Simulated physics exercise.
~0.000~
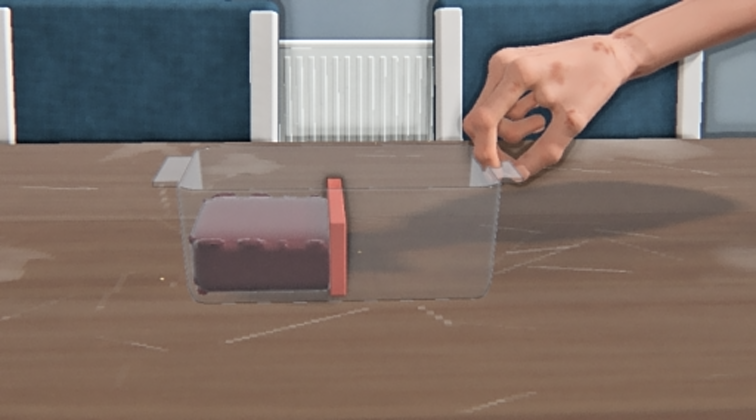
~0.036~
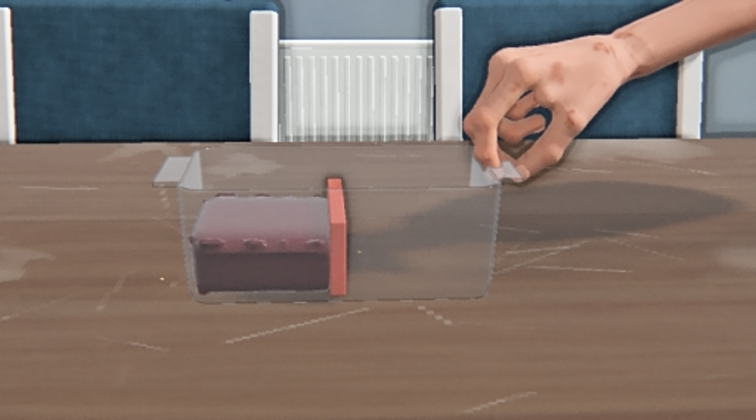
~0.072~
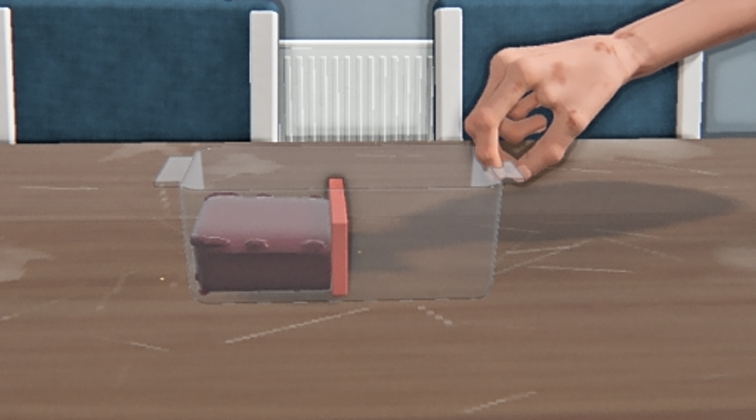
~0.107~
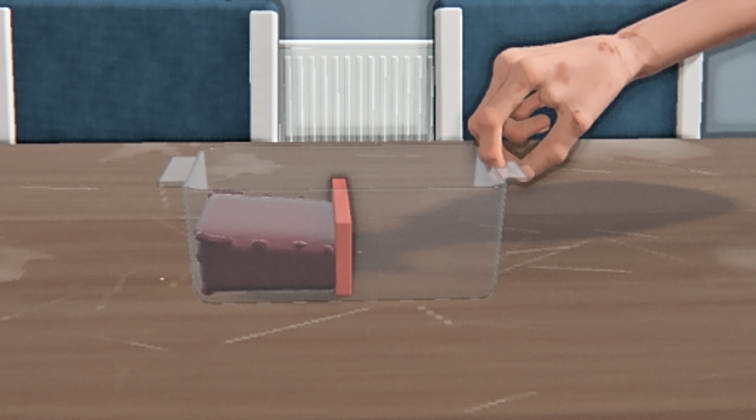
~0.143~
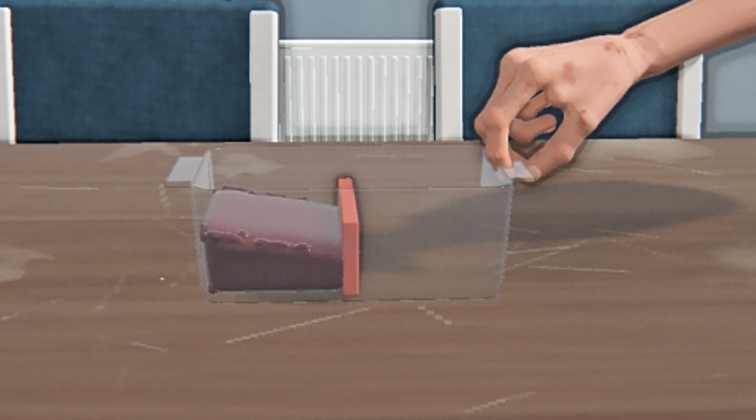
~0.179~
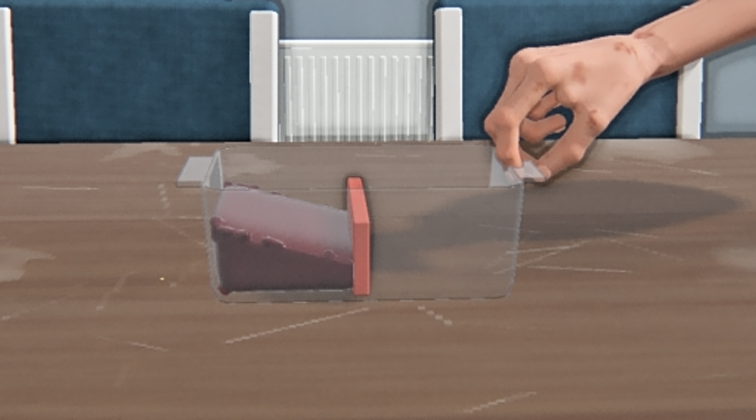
On a wooden table, a hand gripped the right edge of a clear oblong tub, barely moving it at first, then pulled it slightly right as the dark wine left of the red divider sloped upward toward the left.
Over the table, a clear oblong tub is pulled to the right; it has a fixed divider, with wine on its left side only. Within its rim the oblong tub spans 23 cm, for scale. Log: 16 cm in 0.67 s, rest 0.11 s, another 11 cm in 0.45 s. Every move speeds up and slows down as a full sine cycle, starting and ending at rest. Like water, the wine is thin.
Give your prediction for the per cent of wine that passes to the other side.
Around 18 per cent passes over.
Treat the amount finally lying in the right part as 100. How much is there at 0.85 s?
30 per cent or so.
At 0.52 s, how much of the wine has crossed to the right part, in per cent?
Share at that moment: Roughly 2 percent.
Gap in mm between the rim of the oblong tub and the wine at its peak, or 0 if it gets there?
Around 5 mm at the peak.
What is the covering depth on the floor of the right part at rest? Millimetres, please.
About 8 mm.
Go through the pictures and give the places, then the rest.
In the first picture, it has moved 0.0 cm; in the oblong tub the surface runs from (196, 215) to (329, 214), rim (486, 167); the top of the divider is at (338, 224).
In the second picture, it has moved 0.0 cm; in the oblong tub the surface runs from (196, 215) to (329, 214).
In the third picture, it has moved 0.1 cm; in the oblong tub the surface runs from (197, 213) to (331, 216).
In the fourth picture, it has moved 0.4 cm; in the oblong tub the surface runs from (200, 211) to (334, 218).
In the fifth picture, it has moved 0.9 cm; in the oblong tub the surface runs from (206, 205) to (339, 221).
In the sixth picture, it has moved 1.8 cm; in the oblong tub the surface runs from (216, 200) to (351, 225).
Then, 0.52 s in, it has gone 15 cm; 3 per cent is on the right side and 0 is out of the oblong tub.
Then, 0.85 s in, it has gone 16 cm; 5 per cent is on the right side and 0 is out of the oblong tub.
Then, 1.19 s in, it has gone 27 cm; 8 per cent is on the right side and 0 is out of the oblong tub.
Then, 1.53 s in, it has gone 27 cm; 16 per cent is on the right side and 0 is out of the oblong tub.
Finally, 18 per cent is on the right side and 0 is out of the oblong tub.
